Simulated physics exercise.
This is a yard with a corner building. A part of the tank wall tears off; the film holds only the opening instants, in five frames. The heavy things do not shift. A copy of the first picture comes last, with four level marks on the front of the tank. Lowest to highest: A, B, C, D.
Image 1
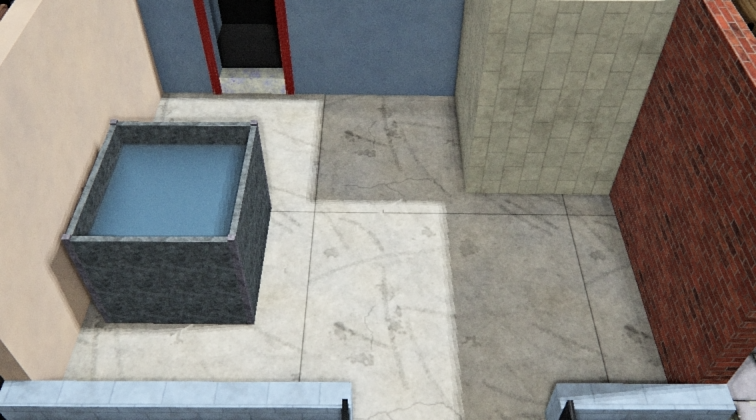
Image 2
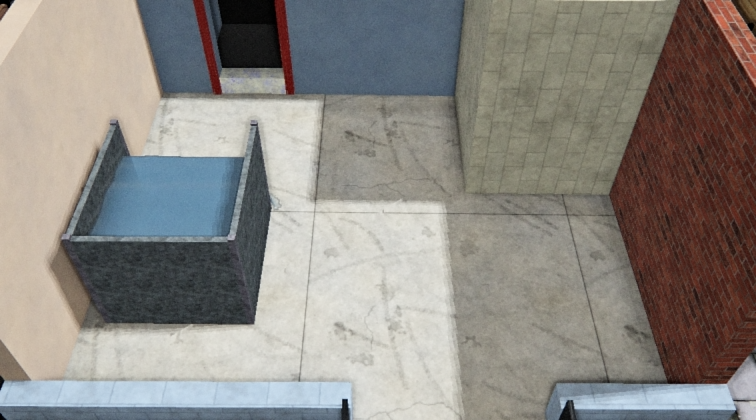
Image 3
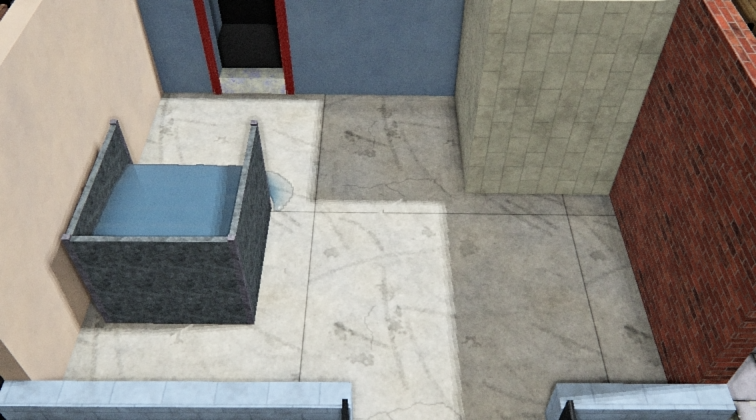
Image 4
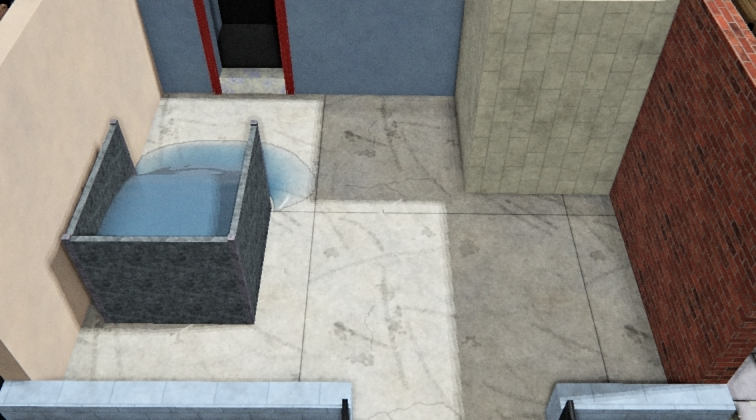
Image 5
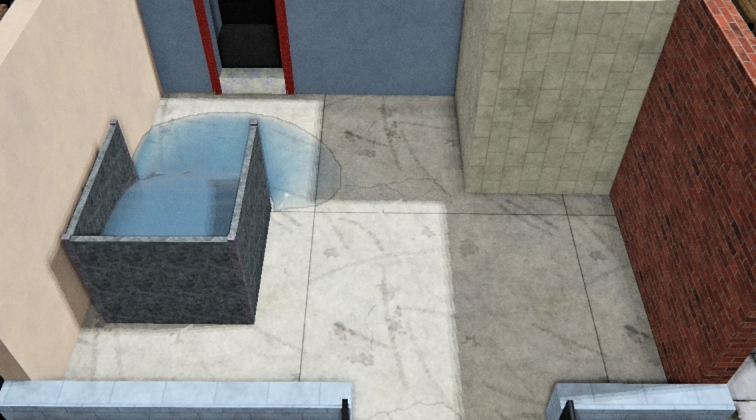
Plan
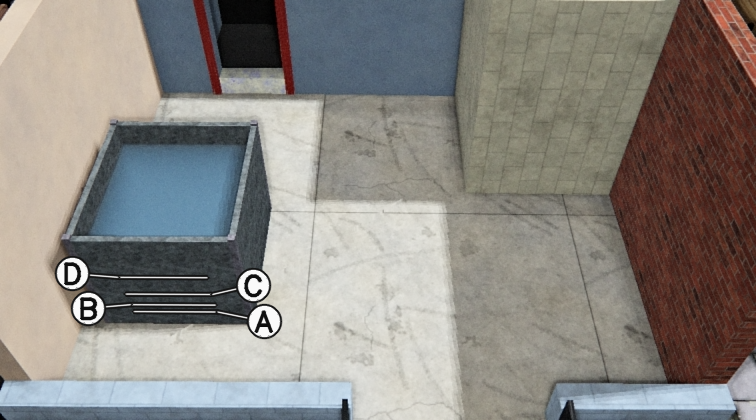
Walled yard with a dark stone tank losing its back wall, water sinking inside and spreading across the pale paving behind it.
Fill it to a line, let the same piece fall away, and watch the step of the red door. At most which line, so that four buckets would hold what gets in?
Choose C.
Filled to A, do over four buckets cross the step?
No.
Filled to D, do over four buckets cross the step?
Yes, it does.
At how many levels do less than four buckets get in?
Three.
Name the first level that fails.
D.
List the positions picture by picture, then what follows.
In the first picture, water in the tank at rest, its middle at (174, 195); foot of the red doorway at (254, 93); open gate at (454, 380).
In the second picture, water covers 2 % of the ground, its front hidden from here.
In the third picture, front seen at (280, 181), 5 % of the ground wet.
In the fourth picture, front seen at (301, 167), 10 % of the ground wet.
In the fifth picture, front seen at (309, 141), 16 % of the ground wet.
On the marked copy, A at (175, 311); B at (173, 304); C at (169, 294); D at (162, 277); from the bottom up A, B, C, D.
For level A, nothing gets over.
For level B, nothing gets over.
For level C, a bucket or two gets in.
For level D, about 11 bucketfuls get in.
